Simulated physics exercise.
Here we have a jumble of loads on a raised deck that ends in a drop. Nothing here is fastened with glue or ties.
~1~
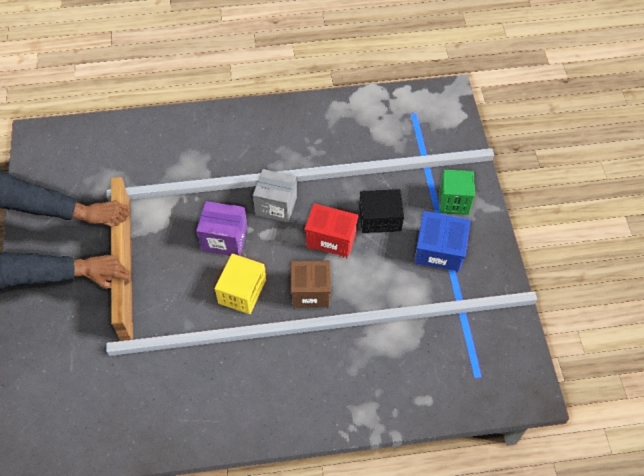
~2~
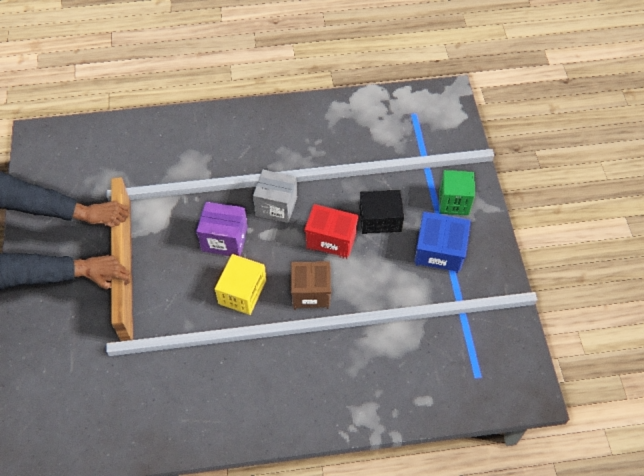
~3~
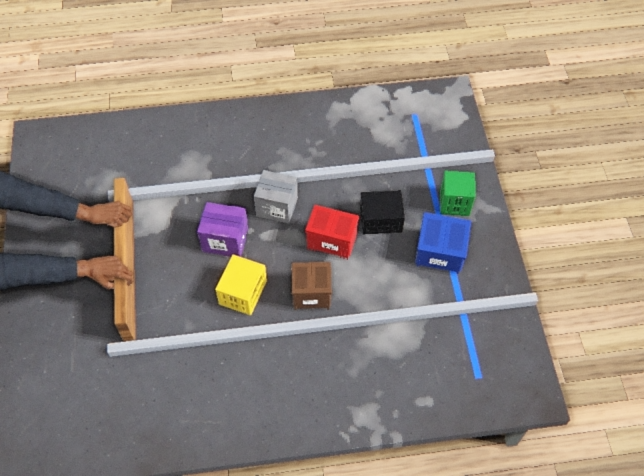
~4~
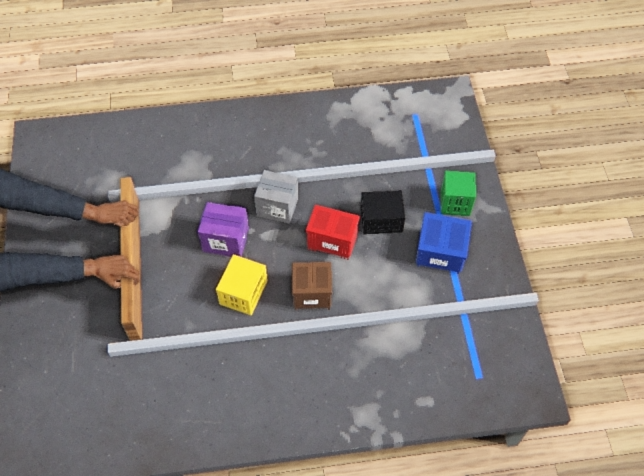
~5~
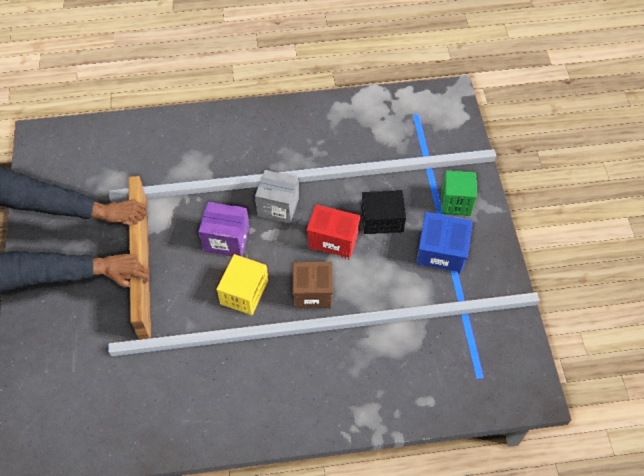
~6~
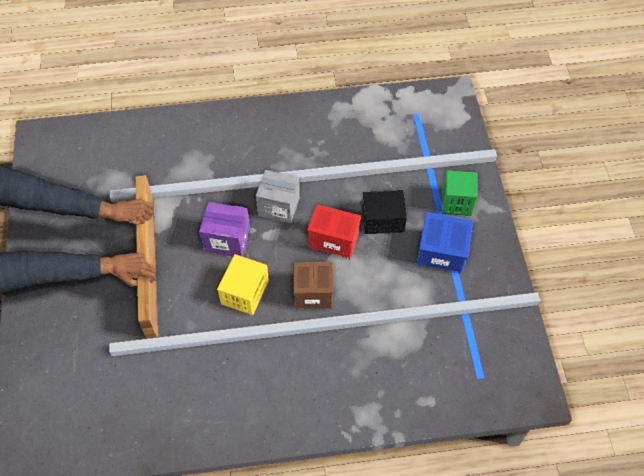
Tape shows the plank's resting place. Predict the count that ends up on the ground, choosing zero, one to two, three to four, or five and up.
I reckon the ones pushed off reach one but not past two.
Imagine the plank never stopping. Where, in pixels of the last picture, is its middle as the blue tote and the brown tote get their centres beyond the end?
The middle is at (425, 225) when it's the blue tote, and at (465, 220) when it's the brown tote.
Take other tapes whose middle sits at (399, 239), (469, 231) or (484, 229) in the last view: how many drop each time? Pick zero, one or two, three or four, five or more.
Taking the places in the order asked: None, then five or more, then five or over.
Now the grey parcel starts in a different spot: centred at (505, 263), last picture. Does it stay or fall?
In that case it ends up off.
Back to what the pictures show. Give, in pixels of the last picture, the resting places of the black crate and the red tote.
(487, 180), and the other (506, 210).
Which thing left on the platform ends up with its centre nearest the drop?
It's the red tote that ends nearest.
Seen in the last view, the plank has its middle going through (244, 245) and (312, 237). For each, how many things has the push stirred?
At the first spot 2, then 6.
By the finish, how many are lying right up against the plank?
Result: 3 in all.
Soon after, none off yet; green crate at rest near (459, 194); blue tote at rest near (444, 243); black crate at rest near (384, 212).
After that, none off yet; green crate at rest near (459, 194); blue tote at rest near (444, 243); black crate displaced about its own width near (414, 201).
And then, none off yet; green crate displaced about its own width near (477, 190); blue tote displaced about its own width near (489, 247); black crate displaced well along near (441, 185).
In the end, the number that fall off is one or two; gone, blue tote and green crate.
